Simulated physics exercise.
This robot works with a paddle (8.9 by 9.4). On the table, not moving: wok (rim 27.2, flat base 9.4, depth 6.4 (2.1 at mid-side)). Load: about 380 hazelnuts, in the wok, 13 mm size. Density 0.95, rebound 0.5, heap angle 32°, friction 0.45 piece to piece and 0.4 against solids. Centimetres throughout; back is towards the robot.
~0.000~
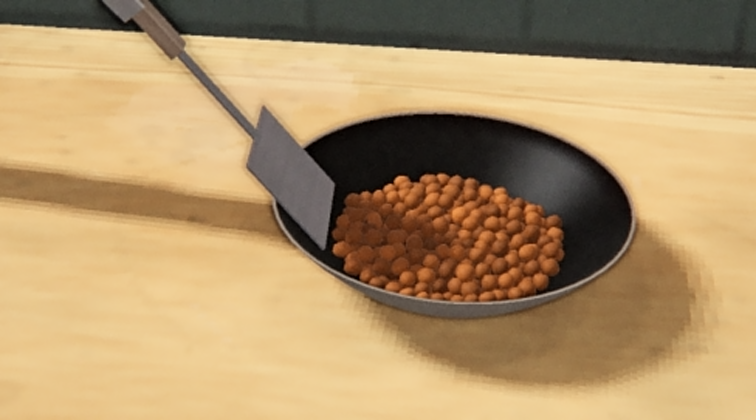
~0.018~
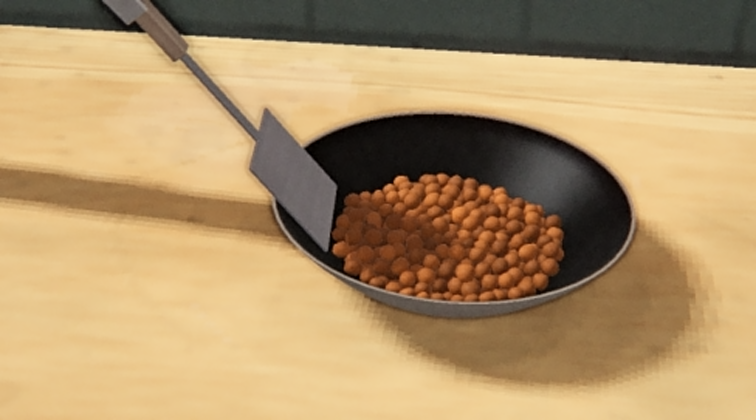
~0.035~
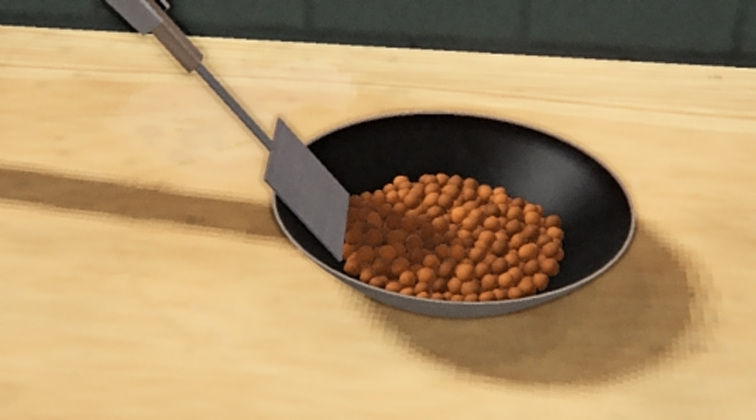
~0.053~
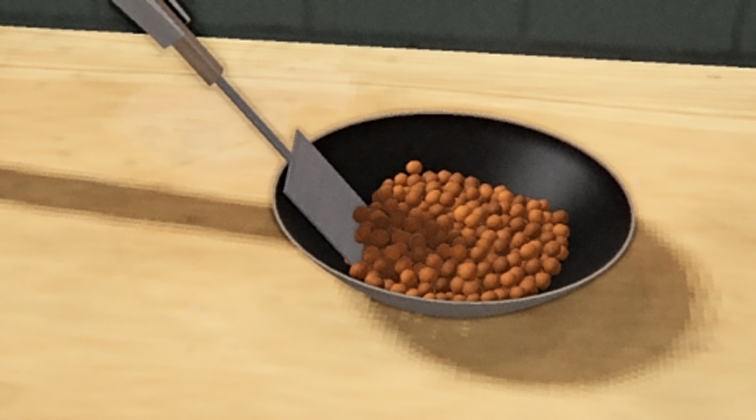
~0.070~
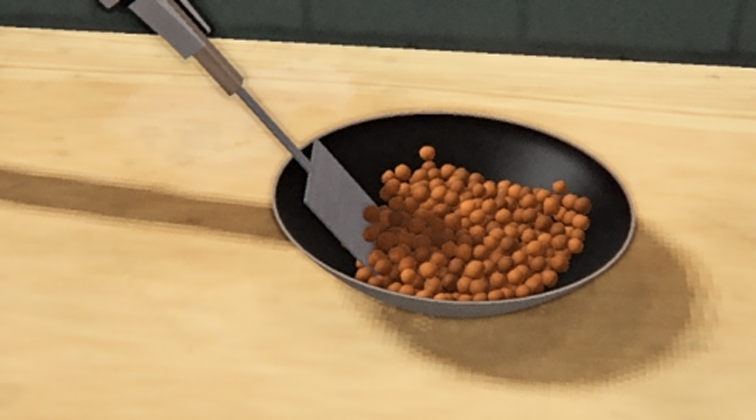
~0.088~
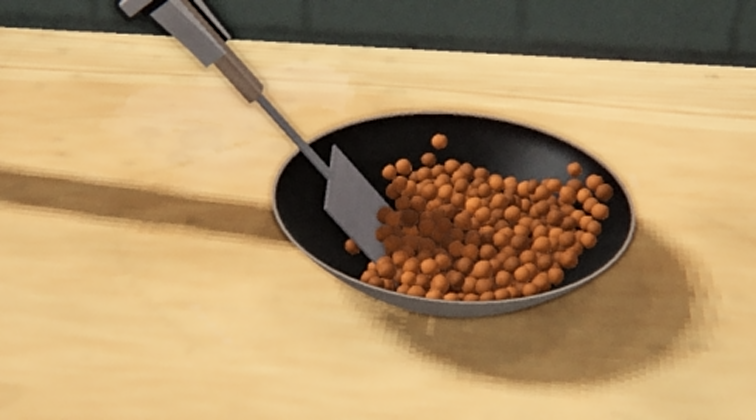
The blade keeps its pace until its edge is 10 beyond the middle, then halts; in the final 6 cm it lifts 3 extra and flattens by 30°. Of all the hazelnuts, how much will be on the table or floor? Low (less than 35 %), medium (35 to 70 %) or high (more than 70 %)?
Share on the table or floor: Medium (35 to 70 %).
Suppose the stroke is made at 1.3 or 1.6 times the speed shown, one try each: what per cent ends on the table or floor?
About 60 and 65 per cent.
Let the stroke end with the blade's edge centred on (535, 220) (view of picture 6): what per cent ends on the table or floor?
Some 15 per cent.
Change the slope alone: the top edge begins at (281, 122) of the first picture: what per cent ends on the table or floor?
Some 55 per cent.
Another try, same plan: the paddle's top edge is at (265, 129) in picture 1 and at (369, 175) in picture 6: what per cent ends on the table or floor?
Some 60 per cent.
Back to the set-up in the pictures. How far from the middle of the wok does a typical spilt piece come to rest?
About 30 cm.
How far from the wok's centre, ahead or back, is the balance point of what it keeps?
About 3.0 cm ahead.
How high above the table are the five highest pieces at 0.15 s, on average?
Roughly 9 cm.
After 0.15 s, sloping 50°, highest piece 10 above the table; 370 in the wok, 7 on the blade or in flight.
After 0.20 s, sloping 40°, highest piece 10 above the table; 359 in the wok, 18 on the blade or in flight.
After 0.43 s, sloping 20°, highest piece 10 above the table; 189 in the wok, 93 on the table or floor, 95 on the blade or in flight.
After 1.48 s, sloping 20°, highest piece 5 above the table; 189 in the wok, 188 on the table or floor.
At rest, 189 in the wok, 188 on the table or floor. That is 50 % on the table or floor.
